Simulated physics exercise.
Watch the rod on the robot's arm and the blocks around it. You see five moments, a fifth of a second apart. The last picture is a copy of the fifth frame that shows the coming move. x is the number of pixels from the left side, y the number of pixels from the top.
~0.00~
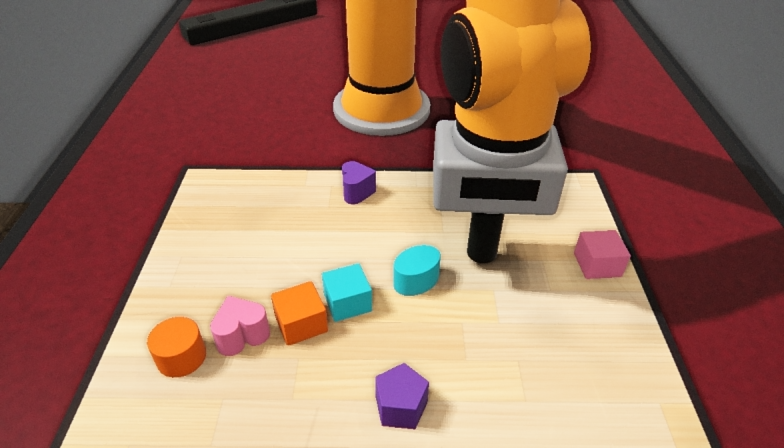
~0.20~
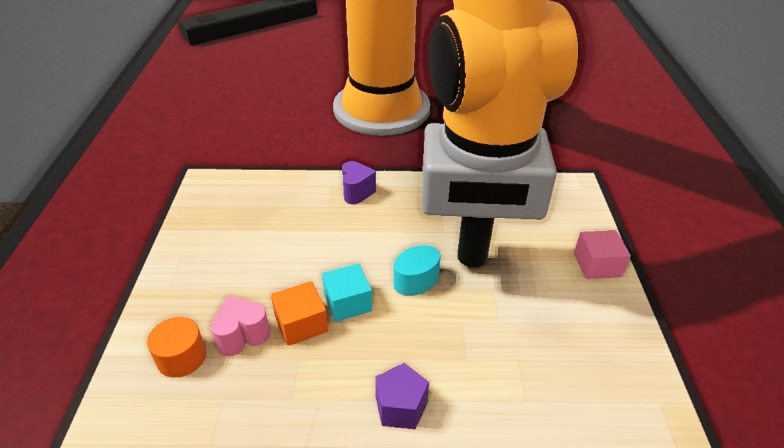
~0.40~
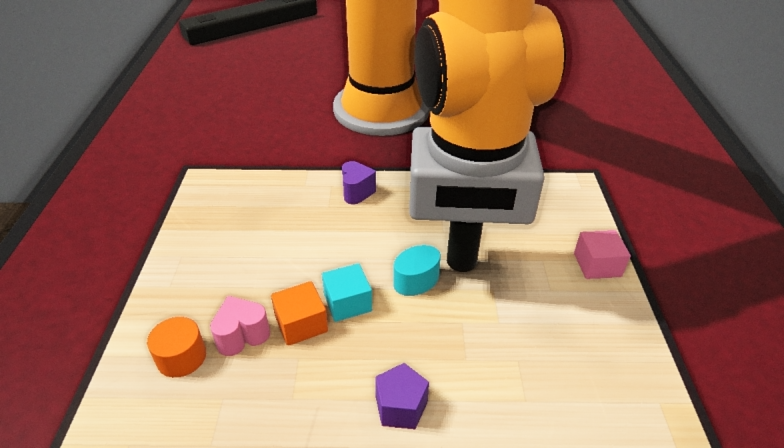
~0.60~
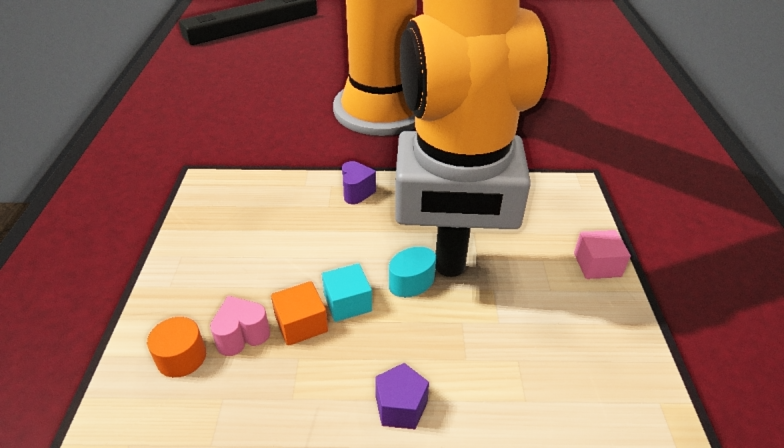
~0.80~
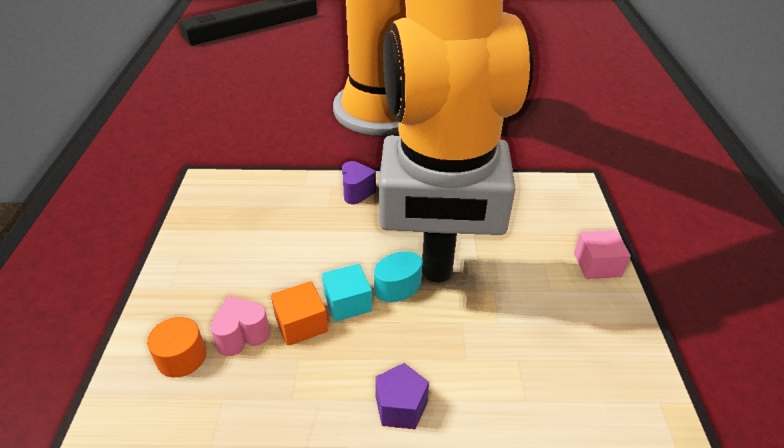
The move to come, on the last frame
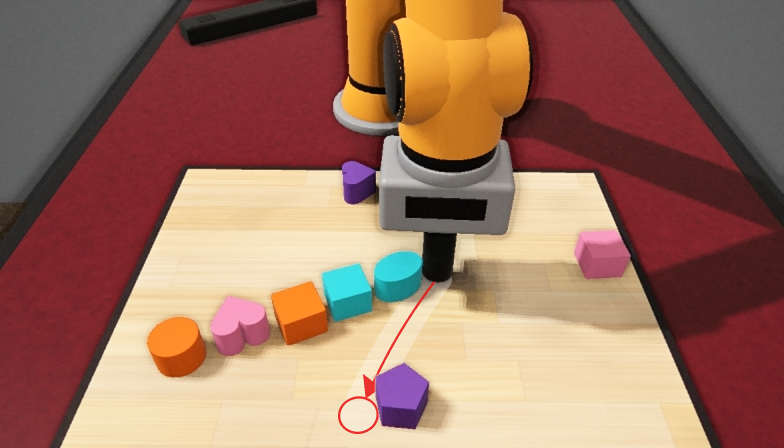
The clip shows an orange robot arm above a wooden board of colourful blocks, moving its black rod leftward and slightly down toward a turquoise oval block, then pushing the oval left, closer to the turquoise square.
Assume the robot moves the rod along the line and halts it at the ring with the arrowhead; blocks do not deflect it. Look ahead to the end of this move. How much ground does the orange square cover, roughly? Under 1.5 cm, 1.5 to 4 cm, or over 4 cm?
Result: Under 1.5 cm.
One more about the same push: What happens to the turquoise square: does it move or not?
Put simply, it goes somewhere else.
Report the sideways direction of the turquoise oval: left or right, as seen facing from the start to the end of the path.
It moves right.
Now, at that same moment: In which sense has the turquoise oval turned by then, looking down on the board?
It makes a clockwise turn.
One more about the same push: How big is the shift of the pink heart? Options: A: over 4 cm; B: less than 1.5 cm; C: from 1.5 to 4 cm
Answer: B.
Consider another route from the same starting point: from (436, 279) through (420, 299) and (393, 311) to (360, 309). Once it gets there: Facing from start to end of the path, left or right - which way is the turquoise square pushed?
With start-to-end as forward, it shifts right.
The drawn path runs from (436, 279) by way of (397, 338) to (358, 415).
The first path, step by step. One third of the way, rod (410, 309); turquoise square (335, 282); turquoise oval (381, 272), turned 20° clockwise.
Two thirds of the way, rod (384, 354); turquoise square (335, 282); turquoise oval (381, 272), turned 20° clockwise.
At the end, rod (358, 408); pink heart not moved; orange square not moved; turquoise square (335, 282); turquoise oval (381, 272), turned 20° clockwise; purple pentagon (404, 399), turned 35° anticlockwise.
